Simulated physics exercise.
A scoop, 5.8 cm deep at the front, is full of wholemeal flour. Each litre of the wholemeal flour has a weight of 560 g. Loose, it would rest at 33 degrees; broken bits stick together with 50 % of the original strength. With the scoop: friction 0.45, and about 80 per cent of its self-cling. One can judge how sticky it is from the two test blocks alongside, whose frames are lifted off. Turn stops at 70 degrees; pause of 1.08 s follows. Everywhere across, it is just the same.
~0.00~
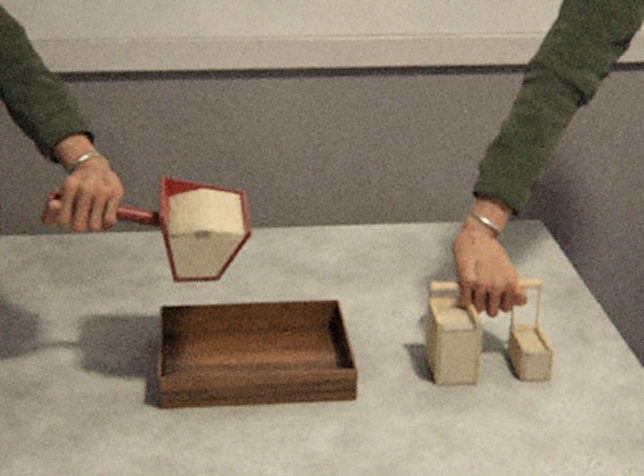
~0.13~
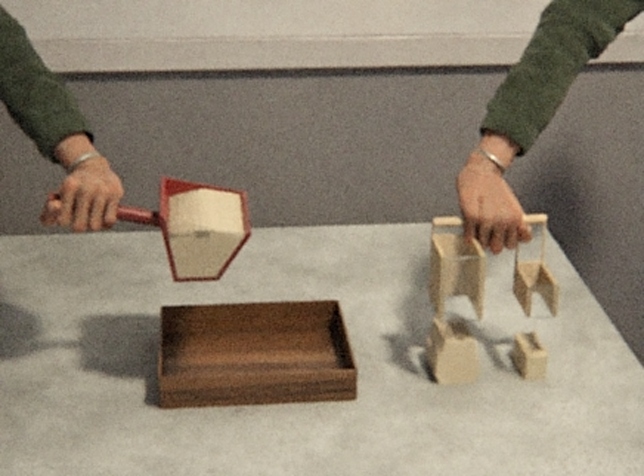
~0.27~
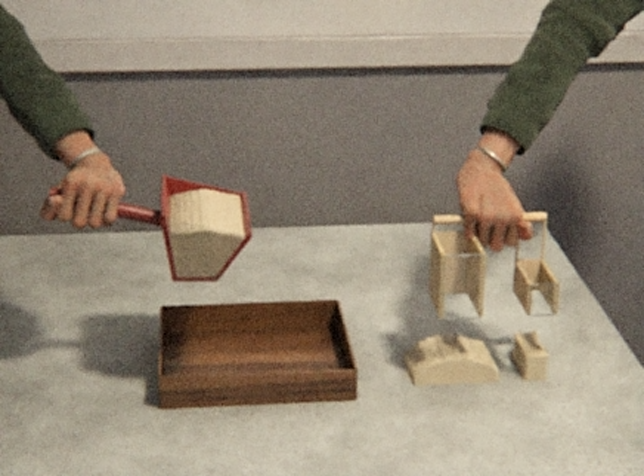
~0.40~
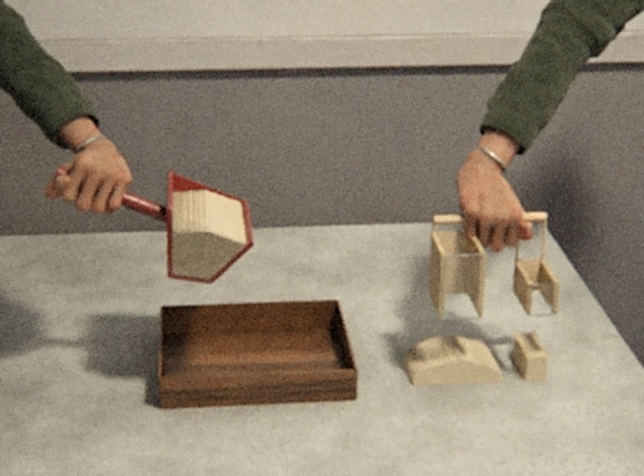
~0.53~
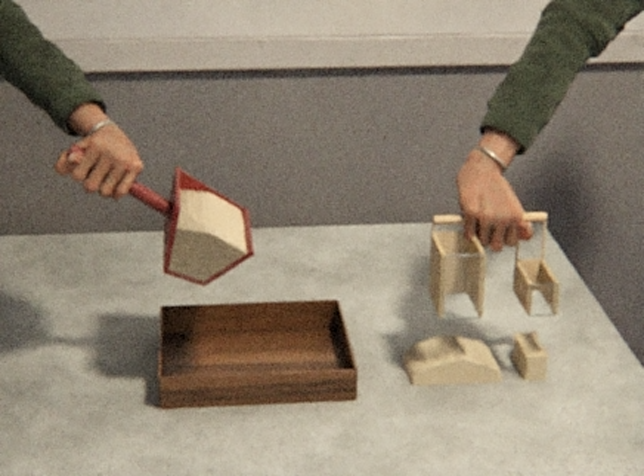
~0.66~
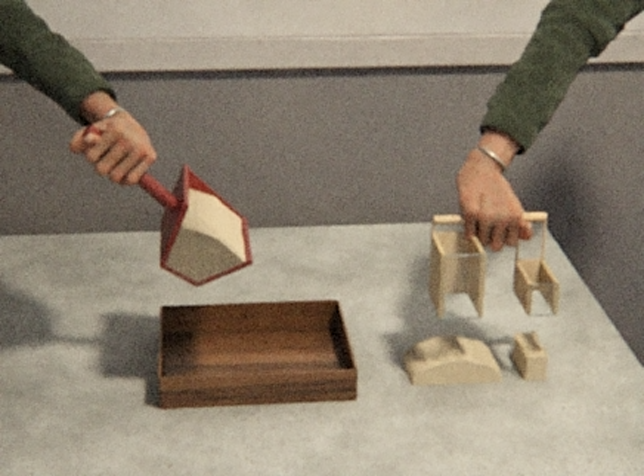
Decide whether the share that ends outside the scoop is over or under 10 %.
The share settles over 10 %.
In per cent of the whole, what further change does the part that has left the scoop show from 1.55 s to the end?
Well, it's near 1 in a hundred.
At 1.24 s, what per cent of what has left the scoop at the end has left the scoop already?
It is about 10 %.
After 0.93 s, the scoop is at 53 degrees and 0 % has left it.
After 1.24 s, the scoop is at 70 degrees and 4 % has left it.
After 1.55 s, the scoop is at 70 degrees and 39 % has left it.
After 1.87 s, the scoop is at 70 degrees and 40 % has left it.
After 1.98 s, at the end, the scoop is at 70 degrees and 40 % has left it.
